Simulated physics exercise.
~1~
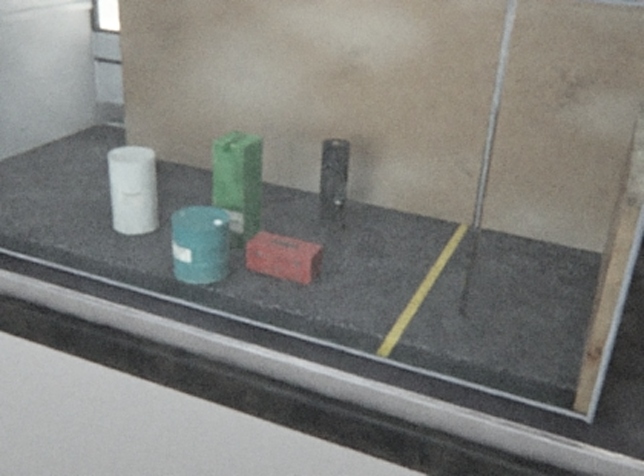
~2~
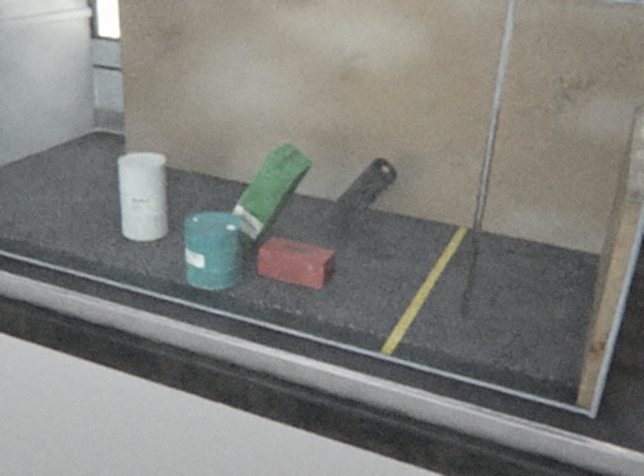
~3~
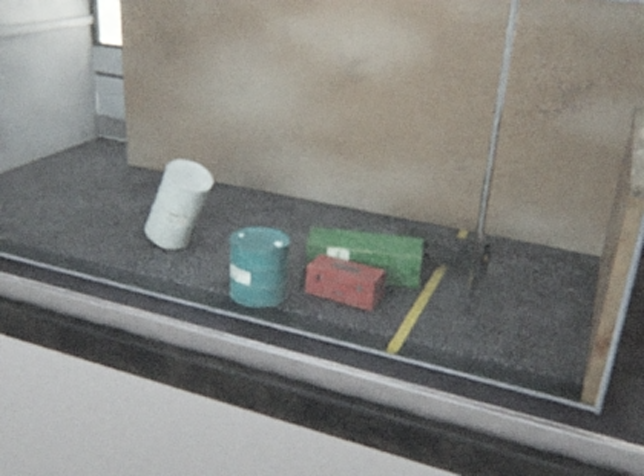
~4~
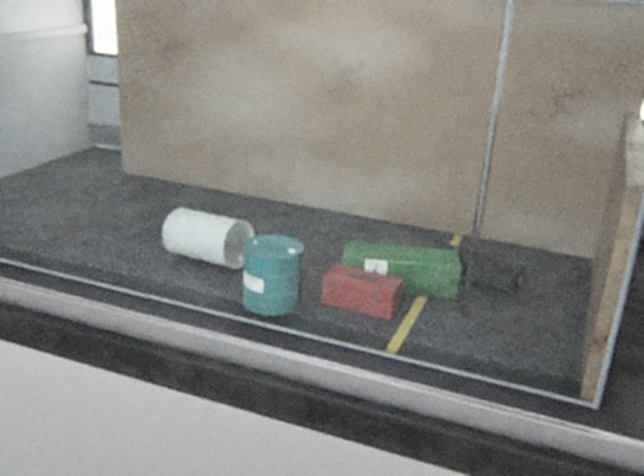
A green tall box stands upright near the middle of a dark, open-fronted bay, seen from slightly above through its front edge. A white drum stands at left, a teal drum and a low red toolbox sit in front, and a black roll stands behind, left of a yellow line. The green box and black roll tip to the right and fall onto their sides, while the teal drum and toolbox slide right. The white drum leans, then topples too. At the end the black roll lies past the line, and the others stay short of it.
